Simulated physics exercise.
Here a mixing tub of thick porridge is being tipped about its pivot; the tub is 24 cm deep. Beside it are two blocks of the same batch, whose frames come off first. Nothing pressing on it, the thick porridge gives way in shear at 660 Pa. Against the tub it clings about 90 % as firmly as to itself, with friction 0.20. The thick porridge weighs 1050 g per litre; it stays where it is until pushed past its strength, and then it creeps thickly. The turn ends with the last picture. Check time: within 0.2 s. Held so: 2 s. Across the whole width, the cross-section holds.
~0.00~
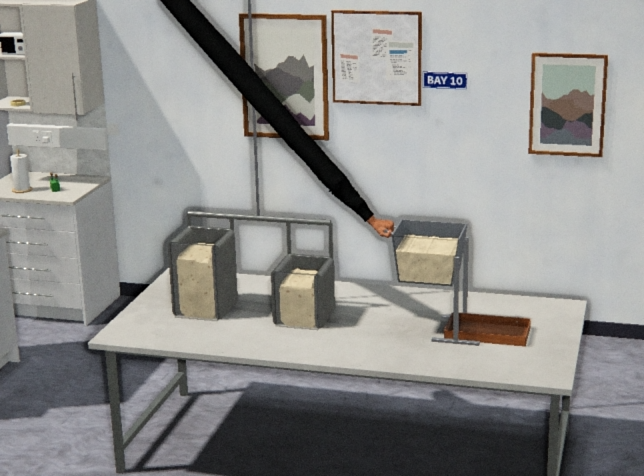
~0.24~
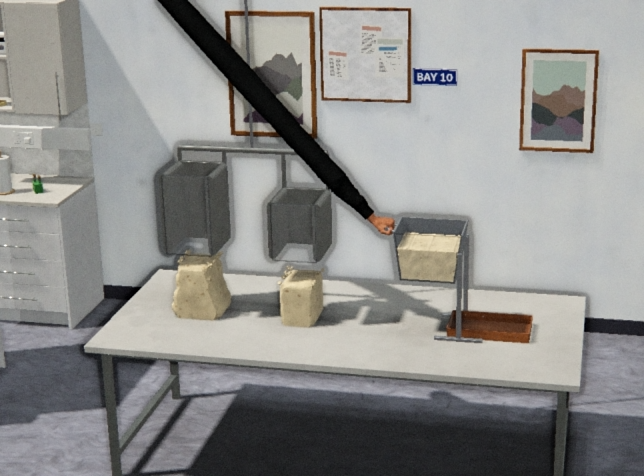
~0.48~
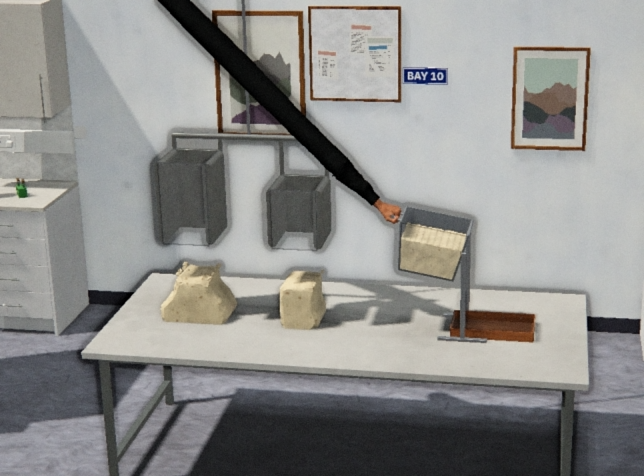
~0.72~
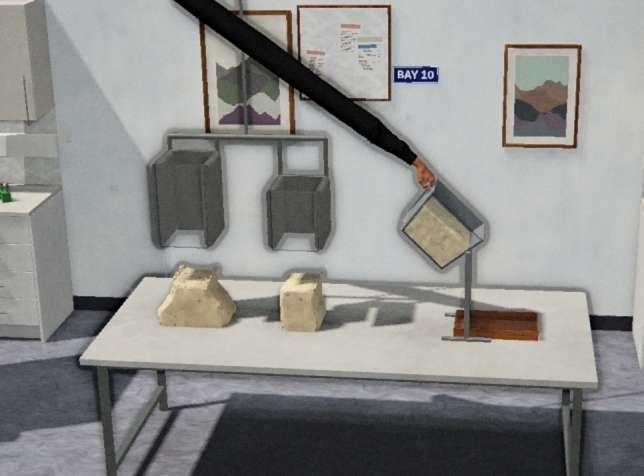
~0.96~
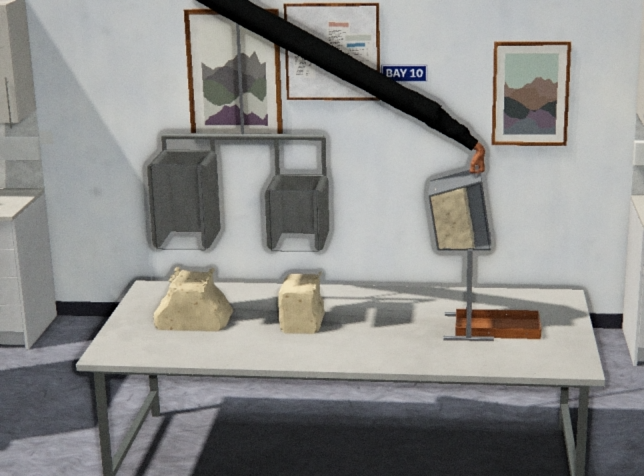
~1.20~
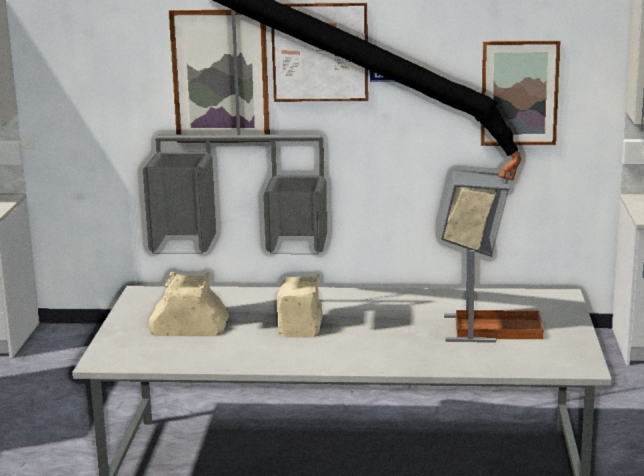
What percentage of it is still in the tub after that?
About 0 %.
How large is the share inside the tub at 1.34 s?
Around 100 per cent.
By 1.34 s, the tub is at 102 degrees and holds 98 %.
By 1.51 s, the tub is at 102 degrees and holds 50 %.
By 1.68 s, the tub is at 102 degrees and holds 33 %.
By 1.85 s, the tub is at 102 degrees and holds 23 %.
By 3.20 s, at the end, the tub is at 102 degrees and holds 0 %.
